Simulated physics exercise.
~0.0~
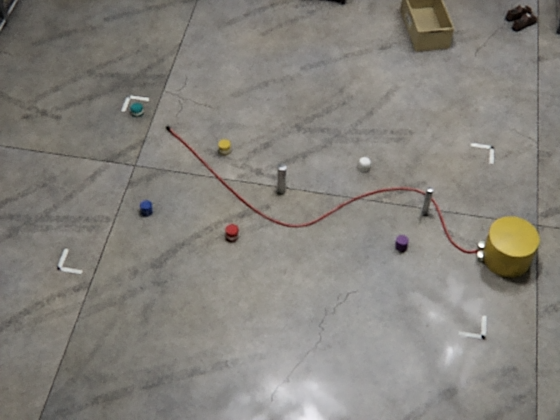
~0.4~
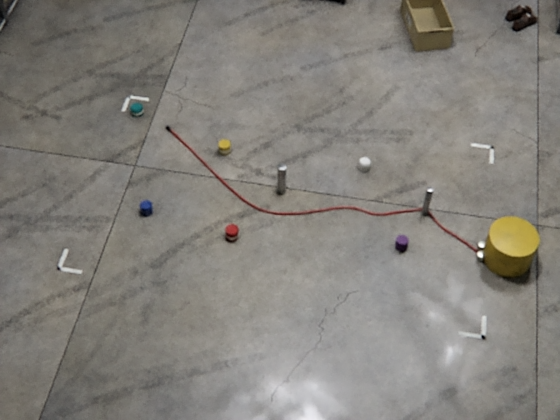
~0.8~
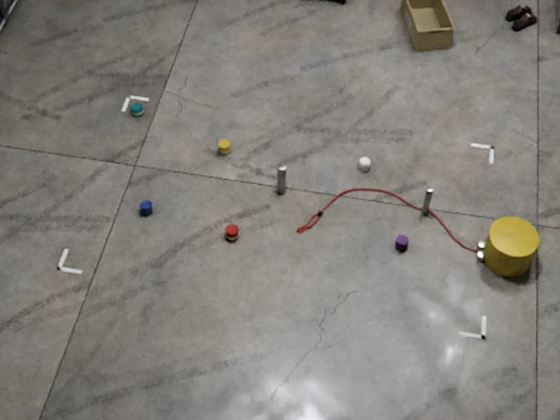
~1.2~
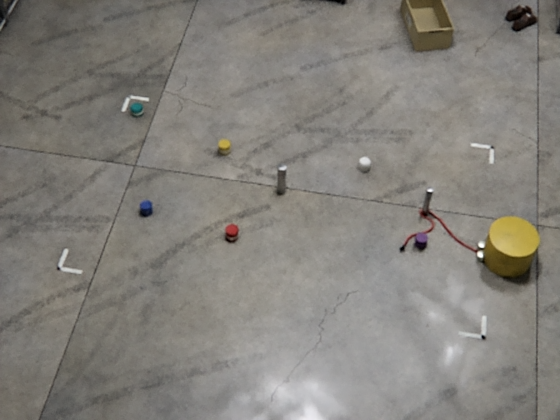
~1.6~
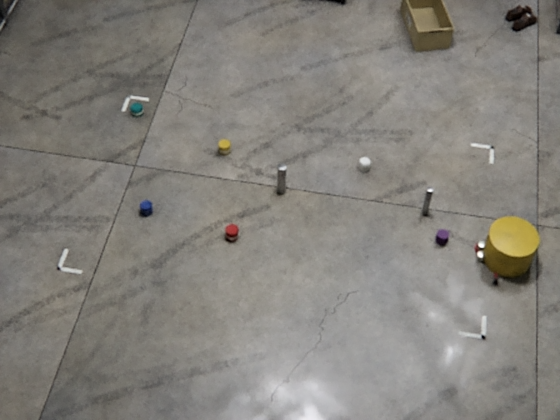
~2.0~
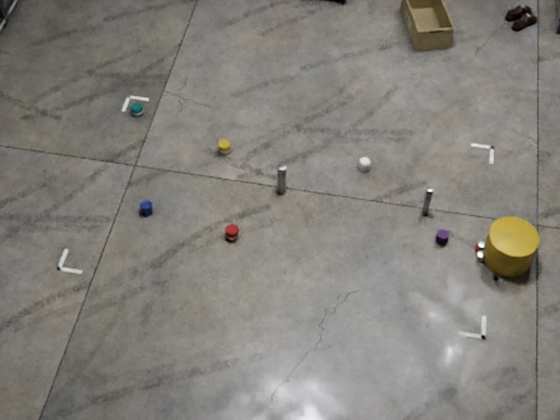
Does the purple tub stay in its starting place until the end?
No, the purple tub ends up a little to the right of where it began, closer to the yellow drum.
A red cord stretched across a grey floor was drawn rightward past two steel posts toward a yellow drum, its loose end nudging a small purple tub a little to the right before almost all of it disappeared at the drum.
